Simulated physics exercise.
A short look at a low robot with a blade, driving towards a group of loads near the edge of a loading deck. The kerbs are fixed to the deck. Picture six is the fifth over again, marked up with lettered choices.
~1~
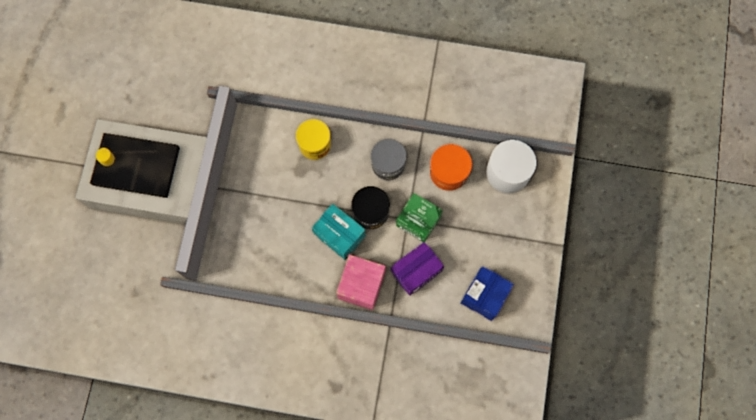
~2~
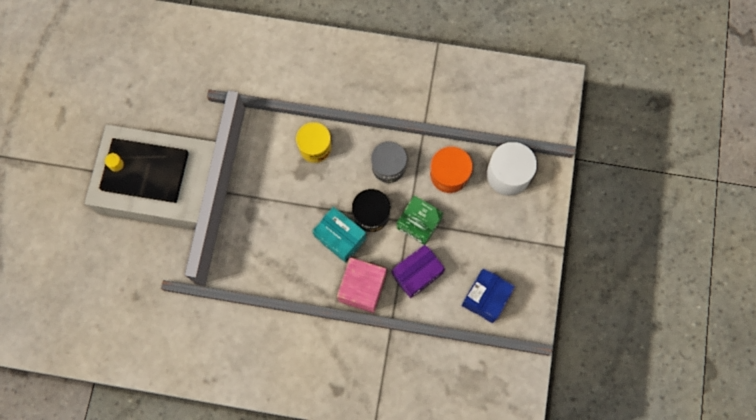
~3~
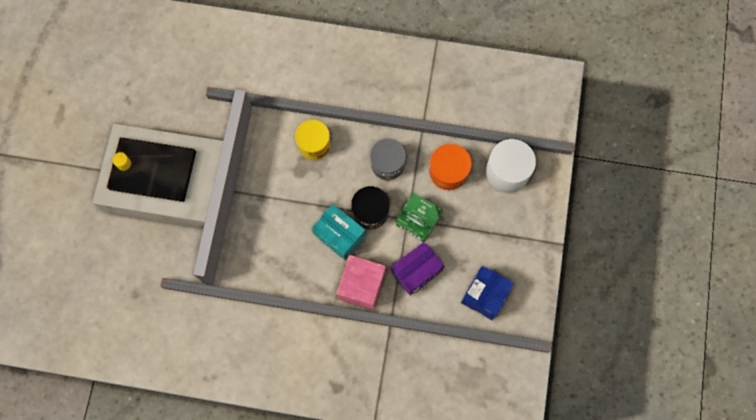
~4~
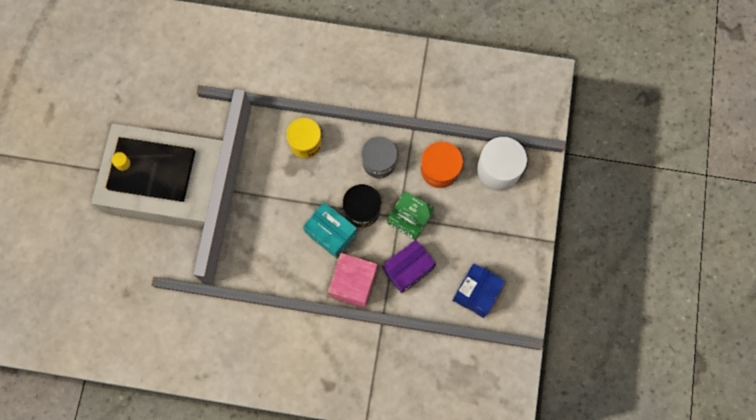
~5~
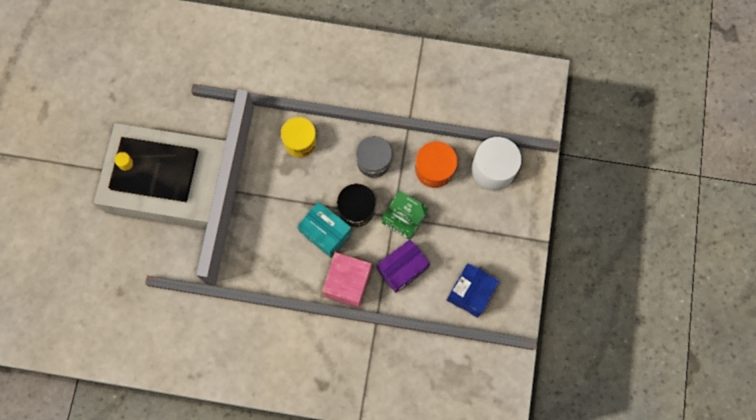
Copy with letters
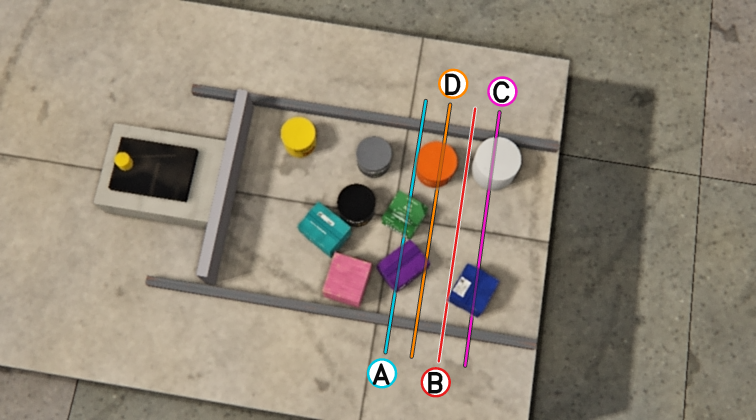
At the start, a low robot with a wide grey blade sits left of a loose group of colourful pails and boxes between two rails on a pale deck. It creeps right, narrowing the gap to the yellow pail, and then the view shifts slightly as the loads stay in place, untouched.
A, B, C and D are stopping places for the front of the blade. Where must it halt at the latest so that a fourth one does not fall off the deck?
Line C.
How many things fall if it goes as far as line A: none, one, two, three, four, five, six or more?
In all, none.
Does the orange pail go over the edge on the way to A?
No.
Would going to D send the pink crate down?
By then, no.
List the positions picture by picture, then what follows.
In the first frame, orange pail (450, 168); purple box (417, 269); pink crate (361, 283).
In the second frame, robot (150, 171); yellow pail (314, 143).
In the third frame, robot (158, 170); grey pail (388, 160).
In the fourth frame, robot (157, 170); turquoise parcel (331, 231).
In the fifth frame, robot (160, 170); black pail (357, 206); orange pail (435, 165); purple box (403, 267).
On the marked copy, A at (406, 222); B at (458, 230); C at (483, 234); D at (432, 226).
With C. Early on, robot (254, 185); yellow pail (353, 146); grey pail (384, 161).
Further on, robot (347, 200); white canister (517, 161); blue parcel (494, 299).
At the end, robot (419, 212); blue parcel over the edge; white canister over the edge; two fallen.
As for the rest, A is within the limit but short; B is within the limit but short; D is within the limit but short.
